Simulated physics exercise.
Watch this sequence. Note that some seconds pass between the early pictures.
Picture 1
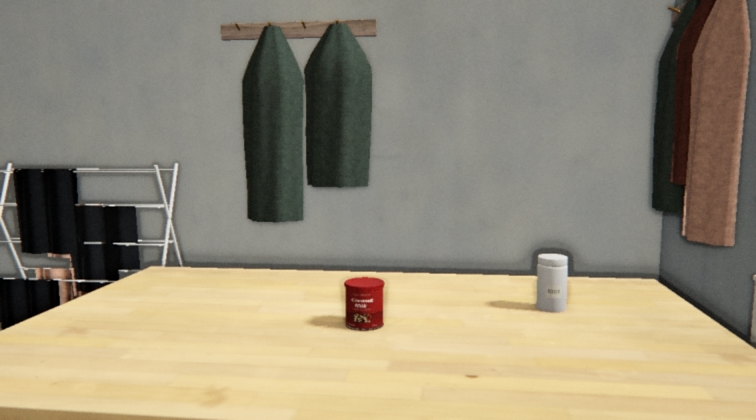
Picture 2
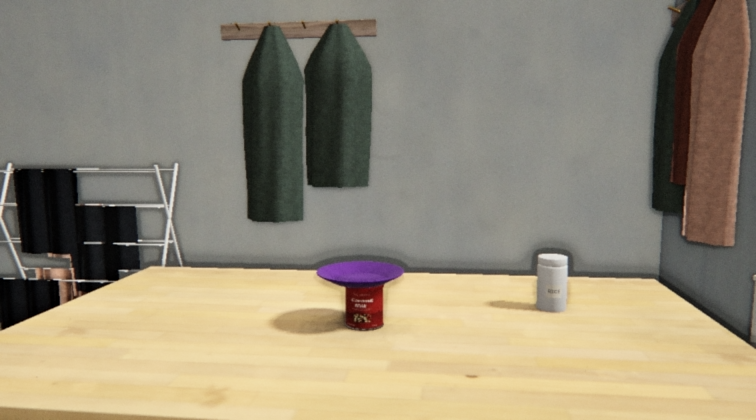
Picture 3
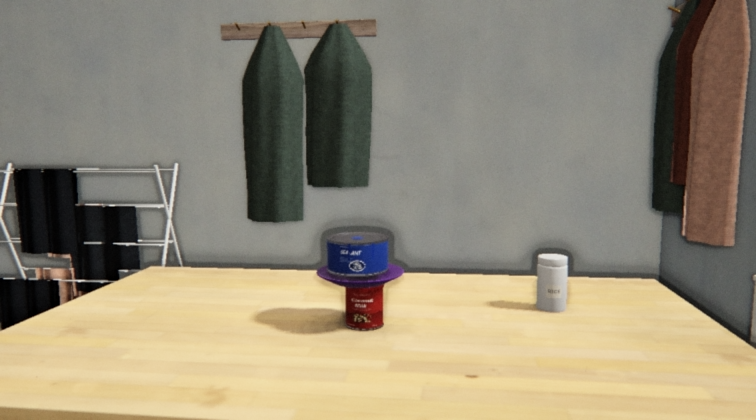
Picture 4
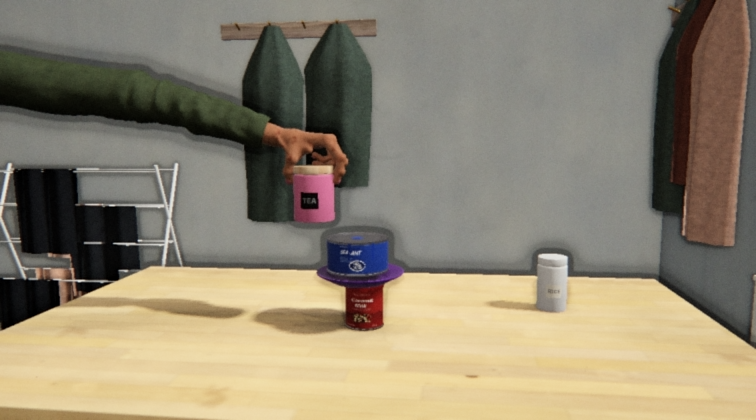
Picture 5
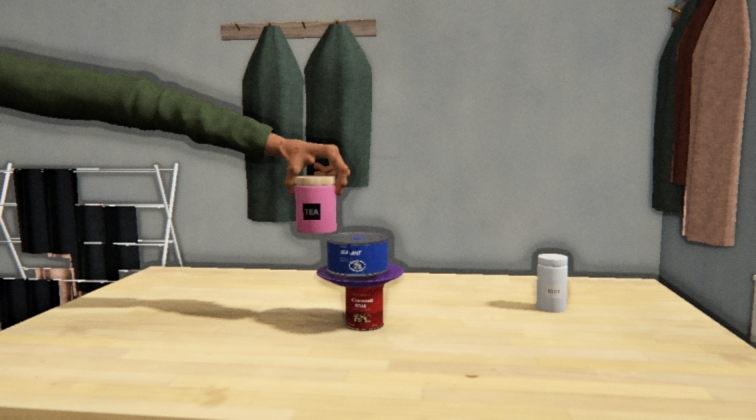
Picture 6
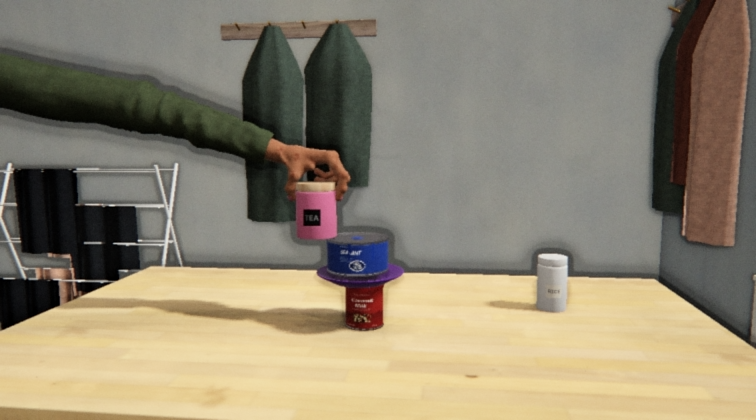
A hand in a green sleeve reaches in from the left and lowers a pink tea jar slightly above a stack at the centre of a pale wooden table, seen from a fixed front view. Before that, a purple plate and then a blue tin appear on the red pot. A white canister stands right, with coats and a drying rack behind.
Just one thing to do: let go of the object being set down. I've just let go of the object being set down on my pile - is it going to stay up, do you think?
My guess is a failure.
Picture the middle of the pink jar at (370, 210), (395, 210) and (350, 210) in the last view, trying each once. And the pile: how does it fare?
The pile does not fall at first, goes down second and does not fall third.
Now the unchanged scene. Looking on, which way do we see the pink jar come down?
Toward the left-hand side.
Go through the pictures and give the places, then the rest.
In the first frame, the last thing is not in view yet.
In the second frame, the last thing is not in view yet; red pot (364, 304).
In the third frame, the last thing is not in view yet.
In the fourth frame, coming down; pink jar (314, 193); red pot (364, 304).
In the fifth frame, coming down; pink jar (316, 204).
In the sixth frame, in place under the hand; pink jar (316, 209); red pot (364, 304).
Then, 0.30 s past the last view, pink jar now fallen.
Then, 0.40 s past the last view, things are still on the move.
Then, 1.20 s past the last view, nothing new.
Finally, fallen, pink jar; the other 4 still in place. Final places as the last picture's camera would see them, pink jar near (278, 302). The pile gives way.
